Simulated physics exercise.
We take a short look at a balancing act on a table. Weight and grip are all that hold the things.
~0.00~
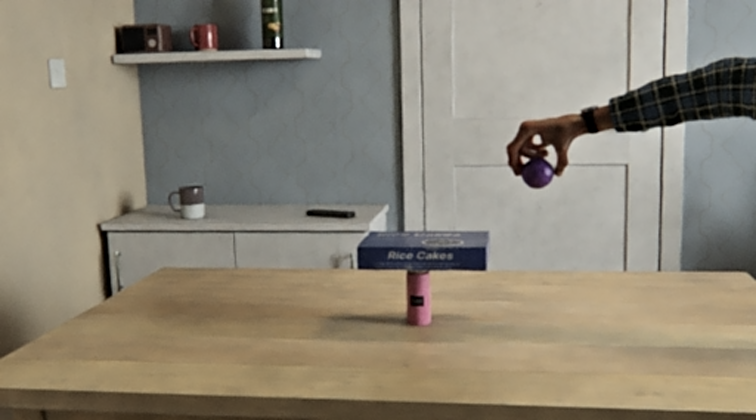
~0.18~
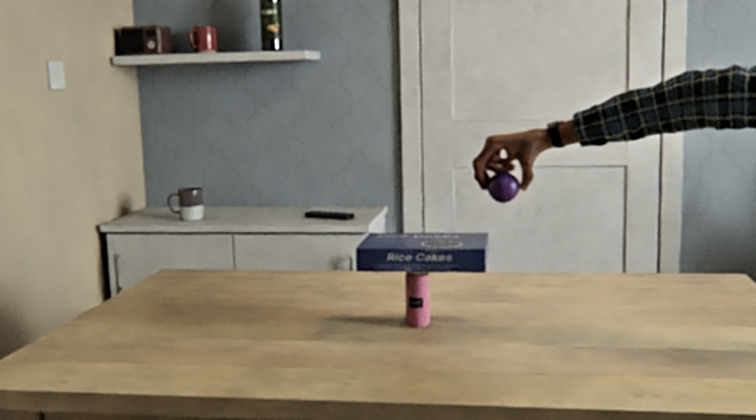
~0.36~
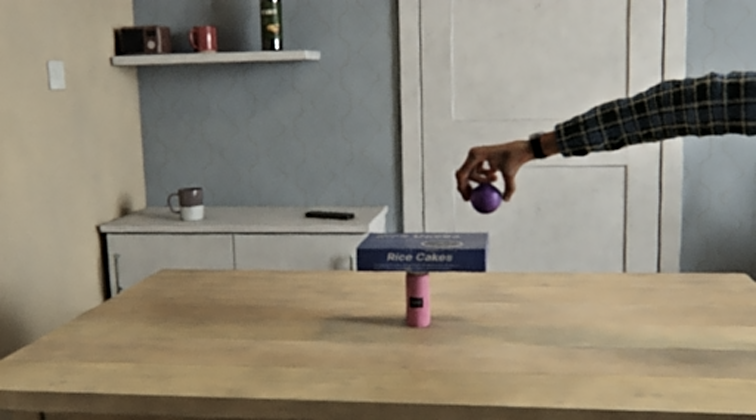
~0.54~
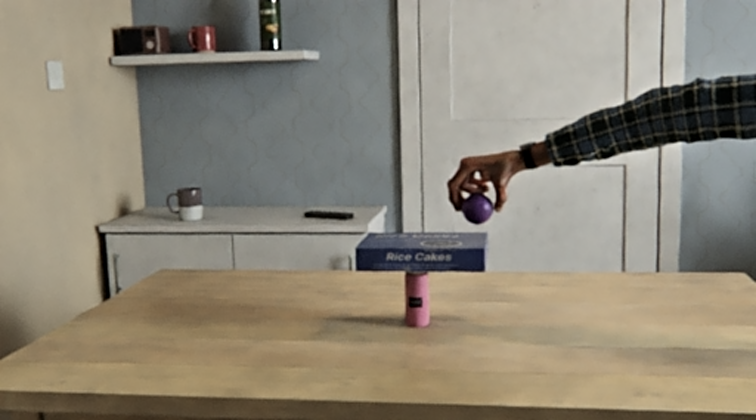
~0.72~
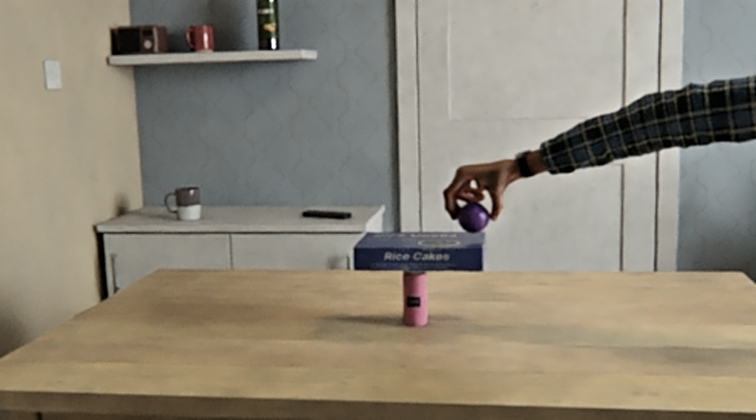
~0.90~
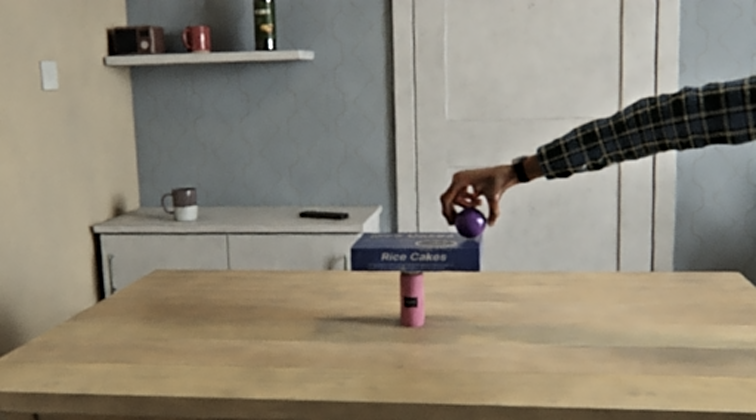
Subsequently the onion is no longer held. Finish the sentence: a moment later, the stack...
It topples.
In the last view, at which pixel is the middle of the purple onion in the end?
I'd point to roughly (521, 309).
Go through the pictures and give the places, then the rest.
The first frame shows coming down; purple onion (538, 173); pink shaker (418, 293).
The second frame shows coming down; purple onion (503, 187); pink shaker (417, 294).
The third frame shows coming down; purple onion (486, 198); pink shaker (418, 294).
The fourth frame shows coming down; purple onion (478, 208); pink shaker (417, 294).
The fifth frame shows coming down; purple onion (473, 217); pink shaker (415, 293).
The sixth frame shows set down, still held; purple onion (471, 222); pink shaker (412, 294).
After 1.30 s, purple onion now fallen; blue packet turned 66° from how it was put.
After 1.40 s, blue packet on its side.
After 1.70 s, blue packet upside down.
After 2.00 s, blue packet now fallen.
In the end (2.4 s), fallen, purple onion and blue packet; pink shaker unmoved. At the end, from the last picture's camera, purple onion near (521, 309). The stack comes apart.
